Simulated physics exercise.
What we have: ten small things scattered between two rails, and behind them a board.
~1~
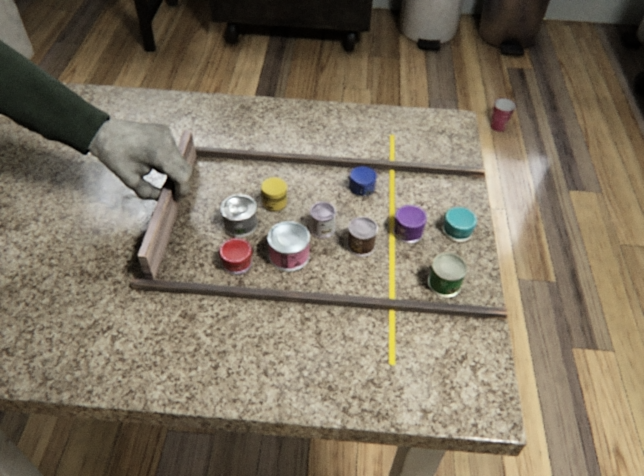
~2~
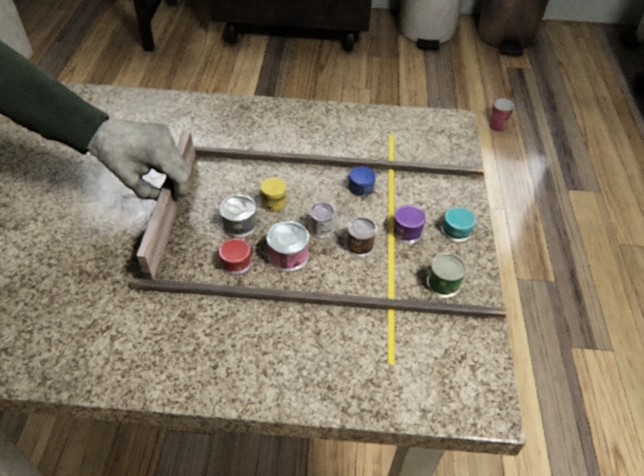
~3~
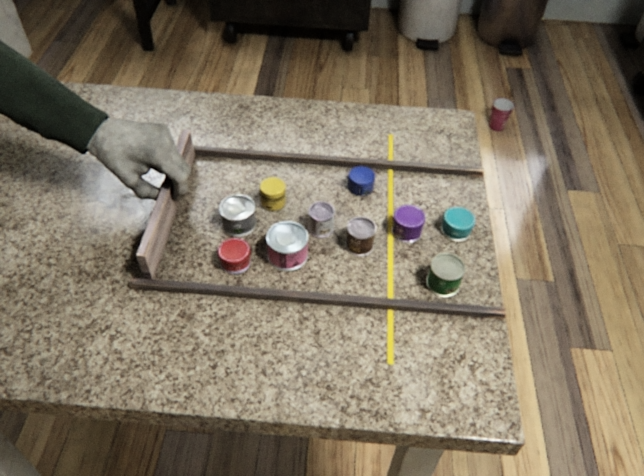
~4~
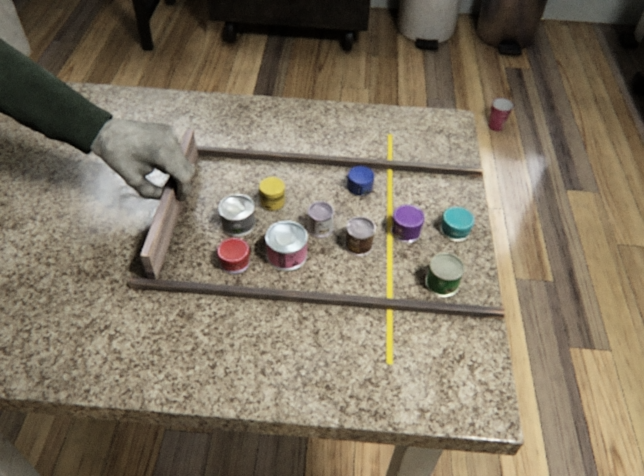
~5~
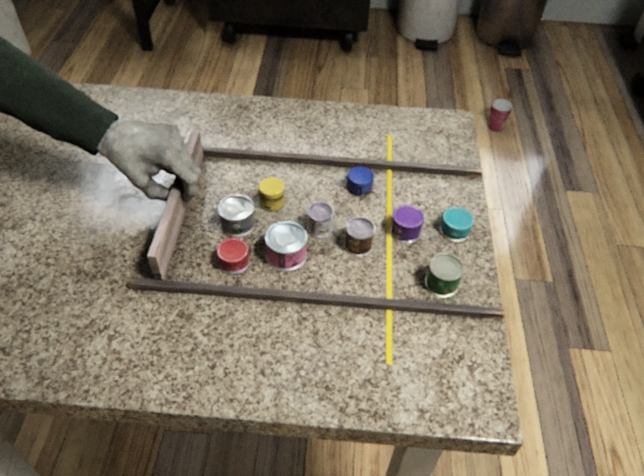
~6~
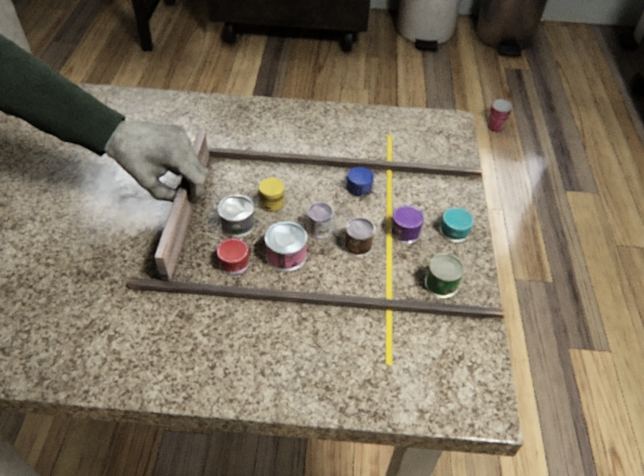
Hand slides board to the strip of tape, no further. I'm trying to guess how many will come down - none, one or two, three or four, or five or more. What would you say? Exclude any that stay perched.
Every piece stays.
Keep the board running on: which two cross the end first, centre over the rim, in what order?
Turquoise tin, then purple tin.
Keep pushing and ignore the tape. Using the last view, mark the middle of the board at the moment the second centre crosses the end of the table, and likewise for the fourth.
Around (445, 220); afterwards around (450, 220).
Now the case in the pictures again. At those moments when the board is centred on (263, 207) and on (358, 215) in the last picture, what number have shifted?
Counts: 4 / 8.
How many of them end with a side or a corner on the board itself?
The count in contact is 5.
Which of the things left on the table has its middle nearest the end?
Turquoise tin.
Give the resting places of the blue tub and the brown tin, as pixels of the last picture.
First object: (403, 184); second object: (434, 238).
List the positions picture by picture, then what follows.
In the first picture, turquoise tin (460, 224); green tin (447, 275); purple tin (410, 224); board (171, 200); tape (392, 230).
In the second picture, green tin (446, 275); red pot (235, 256).
In the third picture, purple tin (408, 224); board (169, 199).
In the fourth picture, turquoise tin (457, 224); white tin (321, 219).
In the fifth picture, green tin (444, 275); pink tin (286, 246).
In the sixth picture, turquoise tin (457, 225); green tin (444, 276); purple tin (407, 225); board (185, 201); tape (389, 230).
Early on, none off yet; turquoise tin at rest near (457, 225); green tin at rest near (444, 276); purple tin at rest near (407, 225).
A while later, none off yet; turquoise tin at rest near (457, 225); green tin at rest near (444, 276); purple tin travelled a little near (421, 224).
Finally, the number that fall off is zero.
